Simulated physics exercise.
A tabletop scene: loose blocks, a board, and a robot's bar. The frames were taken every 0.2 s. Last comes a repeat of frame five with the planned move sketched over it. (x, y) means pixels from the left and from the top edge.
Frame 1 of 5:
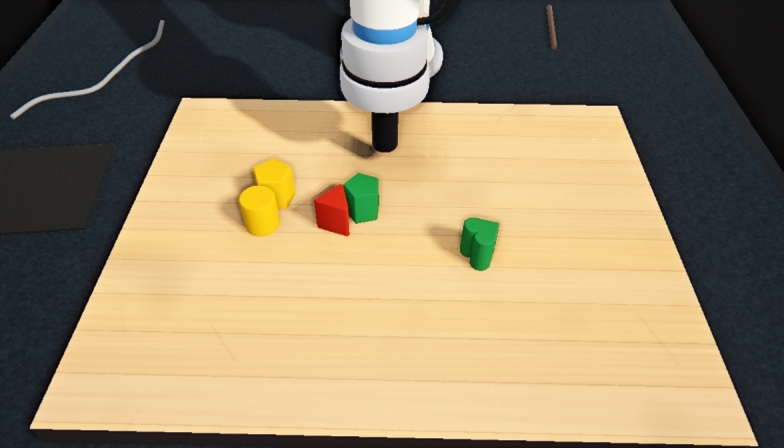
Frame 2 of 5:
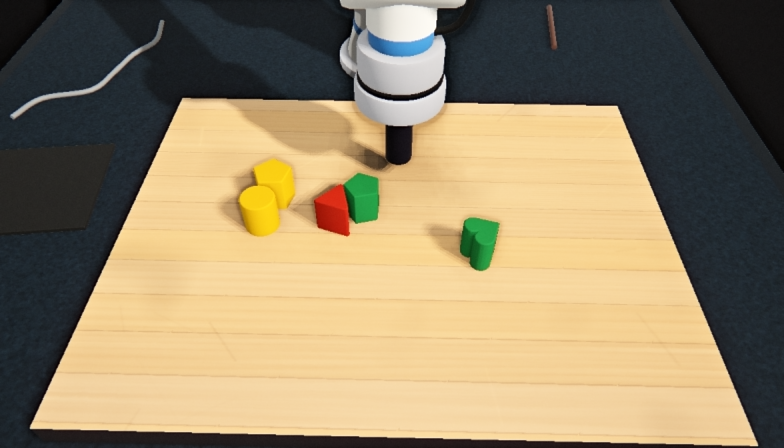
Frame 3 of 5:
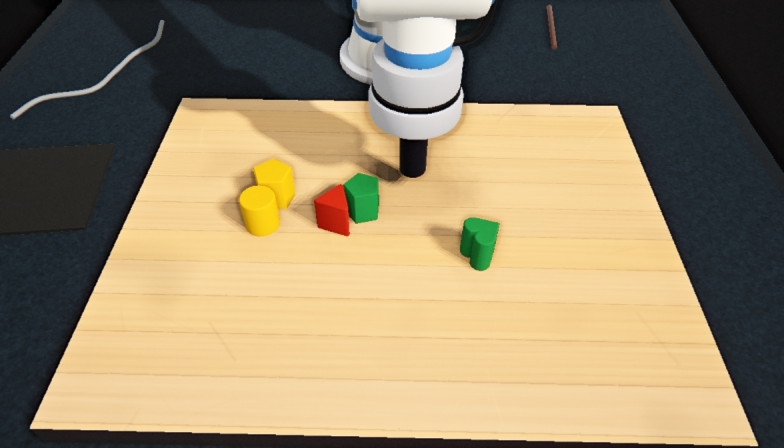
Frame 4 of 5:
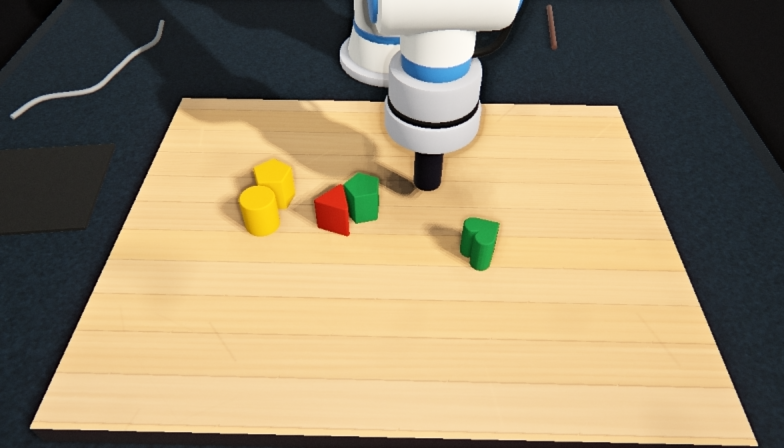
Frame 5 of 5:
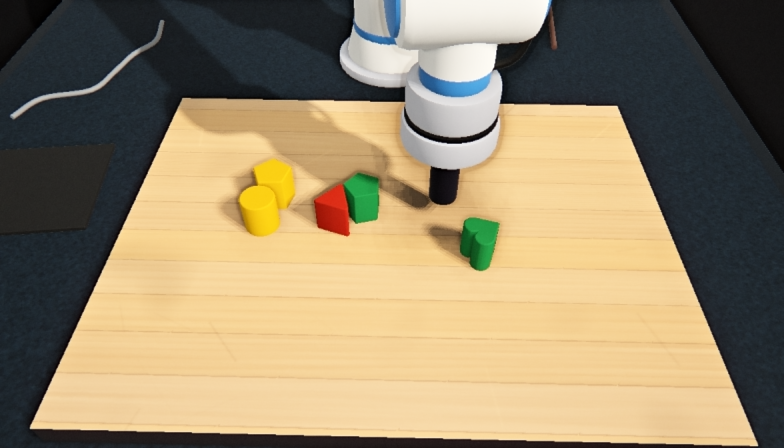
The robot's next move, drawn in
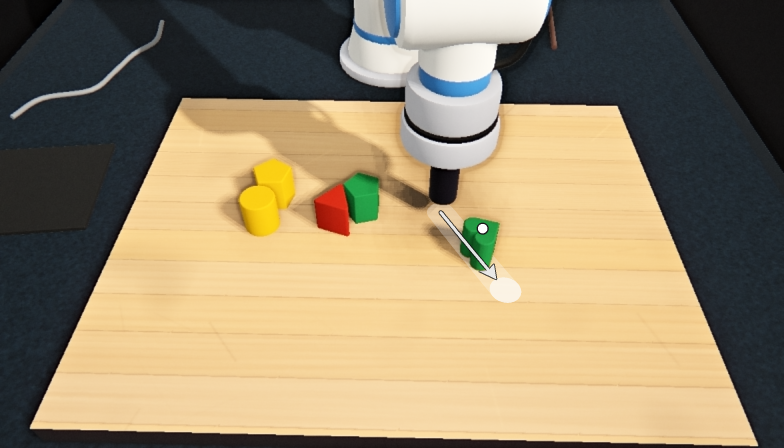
A robot arm with a black bar moved down and to the right across a wooden board, between the green blocks, while those two, a red block and two yellow ones all stayed still.
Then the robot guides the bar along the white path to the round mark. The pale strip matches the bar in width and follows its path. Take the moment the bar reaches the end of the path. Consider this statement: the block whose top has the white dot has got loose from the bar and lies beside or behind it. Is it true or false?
This is false.
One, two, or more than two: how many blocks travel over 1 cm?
By the end, one block will have moved.
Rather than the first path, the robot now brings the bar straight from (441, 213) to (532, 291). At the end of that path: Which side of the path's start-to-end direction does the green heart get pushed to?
It's going to go right.
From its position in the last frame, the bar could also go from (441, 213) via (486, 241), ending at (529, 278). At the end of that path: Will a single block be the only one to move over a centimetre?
Yes, that is what happens.
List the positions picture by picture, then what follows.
The first picture shows lower end of the bar (385, 146), tops of blocks, green five-sided block (362, 184), green heart (483, 229).
The second picture shows bar (398, 158), blocks as before.
The third picture shows bar (412, 170), blocks as before.
The fourth picture shows bar (427, 183), blocks as before.
The fifth picture shows bar (442, 197), green five-sided block (362, 184), green heart (483, 229).
The drawn path runs from (441, 213) to (505, 290); the dot is on the green heart.
The first path, step by step. One third of the way, bar (463, 222); green heart (486, 232).
Two thirds of the way, bar (485, 247); green heart (514, 257), turned 20° anticlockwise.
At the end, bar (509, 275); green five-sided block not moved; green heart (545, 279), turned 50° anticlockwise.
